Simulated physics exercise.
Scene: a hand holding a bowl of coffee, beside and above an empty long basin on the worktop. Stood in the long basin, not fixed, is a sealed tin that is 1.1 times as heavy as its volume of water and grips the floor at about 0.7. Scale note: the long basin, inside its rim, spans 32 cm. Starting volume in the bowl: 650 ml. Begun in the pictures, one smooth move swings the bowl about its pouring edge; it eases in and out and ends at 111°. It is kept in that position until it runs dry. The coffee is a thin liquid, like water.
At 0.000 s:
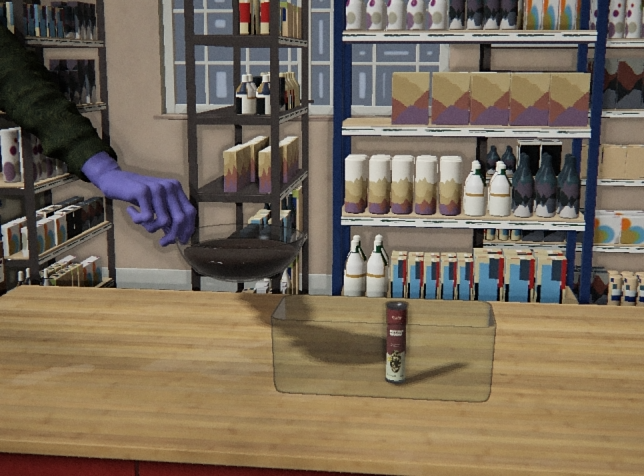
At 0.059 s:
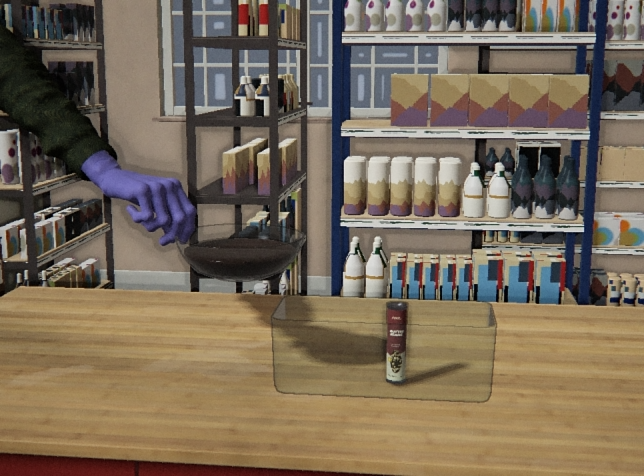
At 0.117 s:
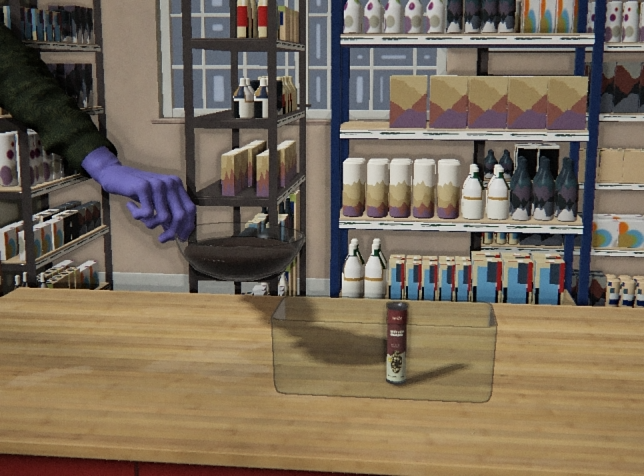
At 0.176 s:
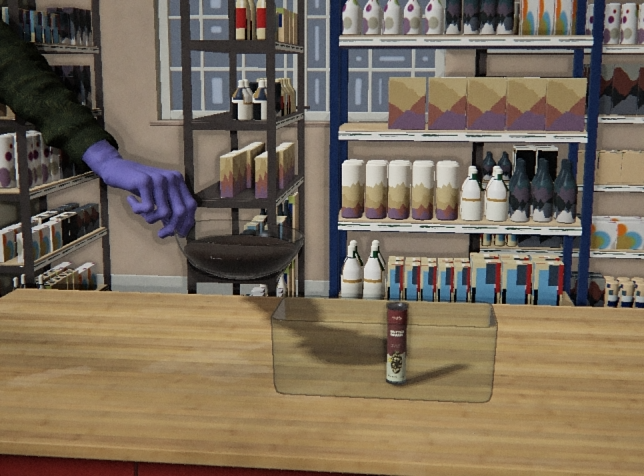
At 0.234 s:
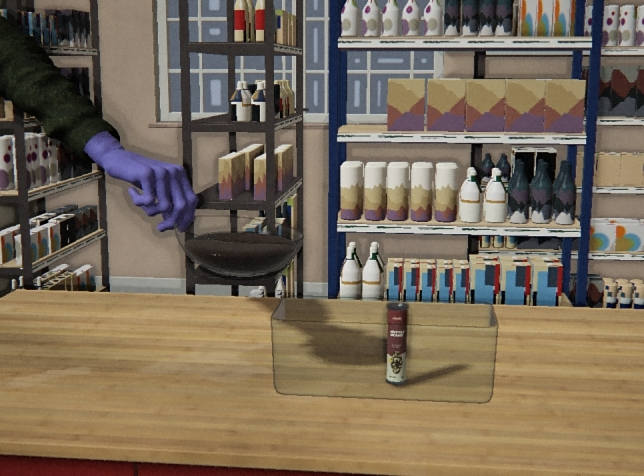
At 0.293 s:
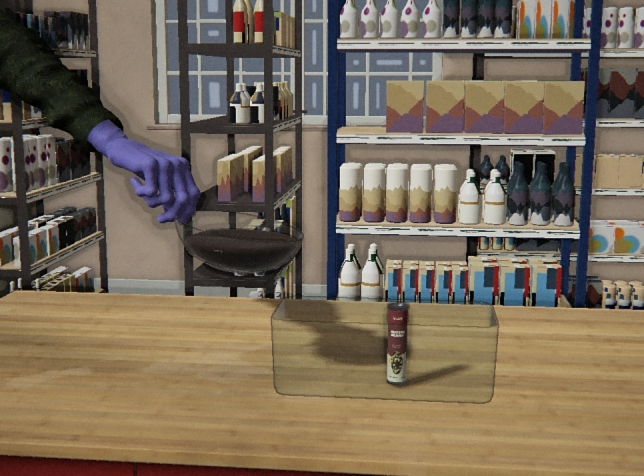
A purple hand holding a dark bowl above a wooden worktop, slowly tilting it slightly rightward beside a clear basin containing a tin.
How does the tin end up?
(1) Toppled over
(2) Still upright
Still upright (2).
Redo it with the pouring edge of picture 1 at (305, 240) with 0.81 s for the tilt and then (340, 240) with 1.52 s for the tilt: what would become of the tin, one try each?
Try 1: Tipped over; try 2: Still standing.
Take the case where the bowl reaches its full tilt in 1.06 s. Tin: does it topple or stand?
Then it keeps standing.
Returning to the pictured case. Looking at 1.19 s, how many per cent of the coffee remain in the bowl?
Close to 0 in a hundred.
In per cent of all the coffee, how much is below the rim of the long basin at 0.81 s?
Estimate - around 22 in a hundred parts.
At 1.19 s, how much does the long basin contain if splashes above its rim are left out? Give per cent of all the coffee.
Looks like about 96 % of the whole amount.
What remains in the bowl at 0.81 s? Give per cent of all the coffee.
Roughly 36 per cent.
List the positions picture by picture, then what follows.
In the first frame, it leans 0°; its right rim is at (303, 238); the coffee meets the walls at (186, 247) and (297, 251); the long basin's rim runs from (278, 307) to (493, 315); the tin's top is at (397, 308).
In the second frame, it leans 0°; its right rim is at (303, 238); the coffee meets the walls at (186, 247) and (297, 251).
In the third frame, it leans 2°; its right rim is at (303, 239); the coffee meets the walls at (186, 245) and (298, 250).
In the fourth frame, it leans 4°; its right rim is at (303, 239); the coffee meets the walls at (186, 243) and (297, 248).
In the fifth frame, it leans 6°; its right rim is at (303, 239); the coffee meets the walls at (186, 240) and (298, 245).
In the sixth frame, it leans 10°; its right rim is at (303, 239); the coffee meets the walls at (187, 236) and (299, 243).
Then, 0.81 s in, the tilt is 61° and 36 per cent is still to pour; the tin stands where it began.
Then, 1.19 s in, the tilt is 99° and 0 per cent is still to pour; the tin stands where it began.
Then, 1.59 s in, the tilt is 111° and 0 per cent is still to pour; the tin stands where it began.
Then, 2.02 s in, the tilt is 111° and 0 per cent is still to pour; the tin stands where it began.
Finally, the tin stands where it began.
